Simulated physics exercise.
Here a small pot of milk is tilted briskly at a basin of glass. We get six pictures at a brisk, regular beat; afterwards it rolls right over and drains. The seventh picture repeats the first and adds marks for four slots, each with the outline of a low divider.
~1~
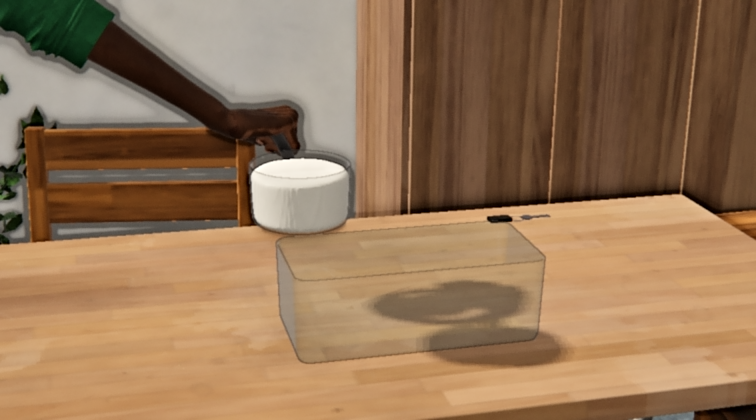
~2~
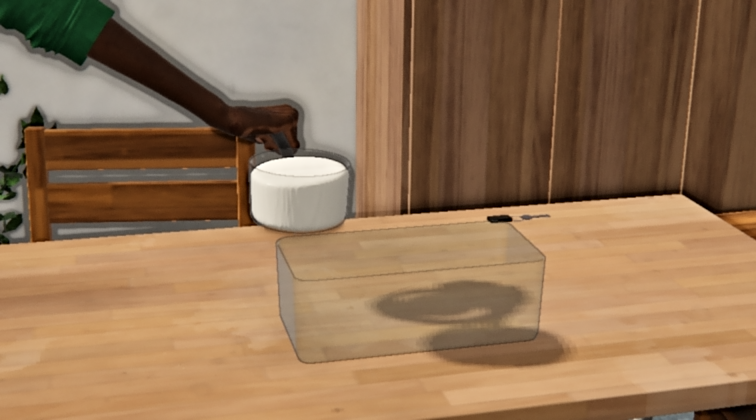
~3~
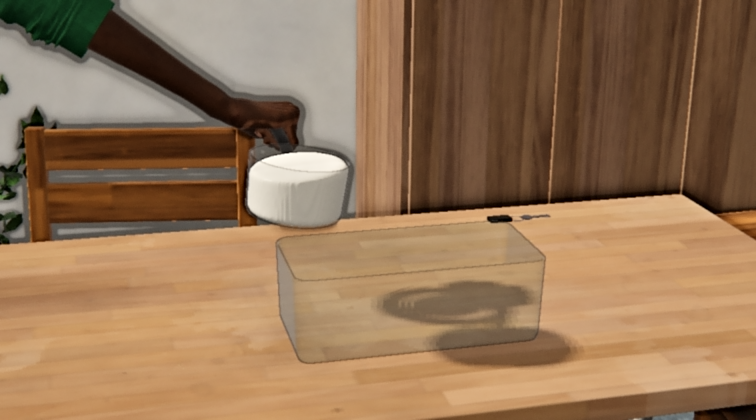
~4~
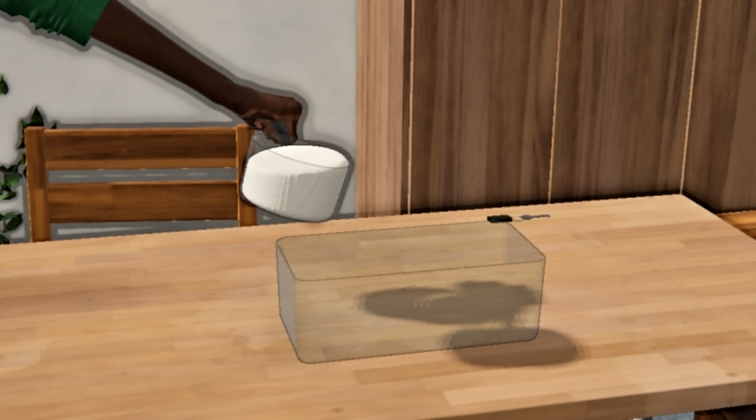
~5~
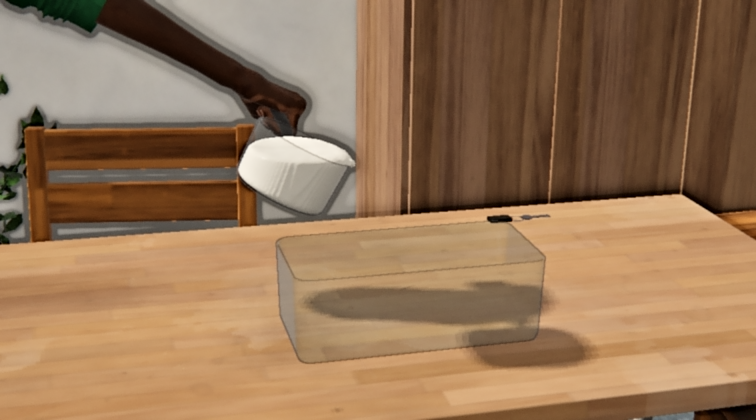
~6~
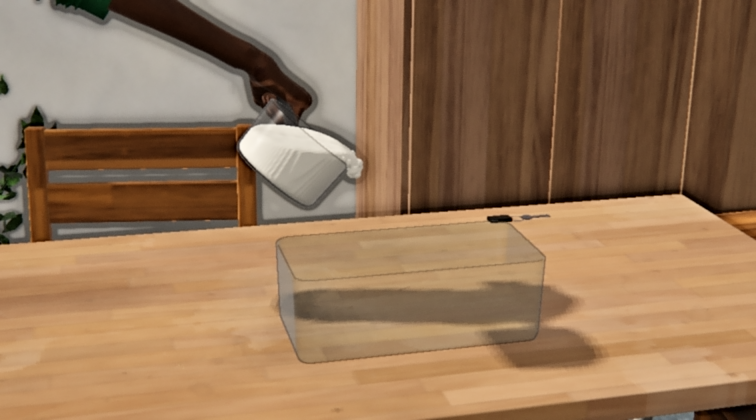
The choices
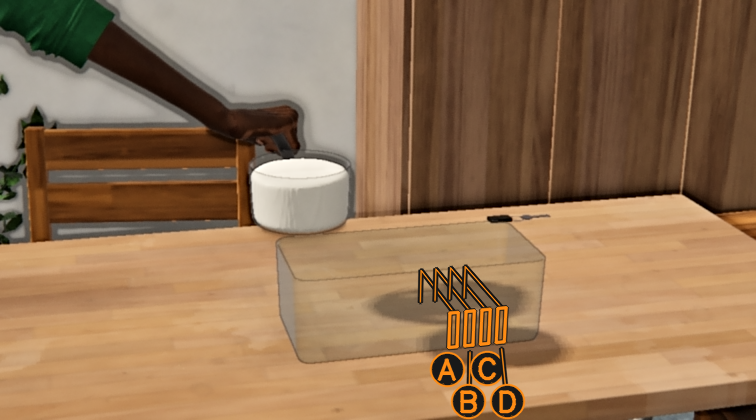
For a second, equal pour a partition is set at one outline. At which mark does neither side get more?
A works best here.
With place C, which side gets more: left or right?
The left one.
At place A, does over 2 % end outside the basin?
Yes.
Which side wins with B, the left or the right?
The left one.
On the marked copy, A at (454, 353); B at (470, 351); C at (485, 350); D at (501, 348).
Choosing A, about 48 % ends left of the wall and 43 % right of it; 8 % is lost outside.
Choosing B, about 79 % ends left of the wall and 14 % right of it; 6 % is lost outside.
Choosing C, about 91 % ends left of the wall and 3 % right of it; 6 % is lost outside.
Choosing D, about 84 % ends left of the wall and 6 % right of it; 10 % is lost outside.
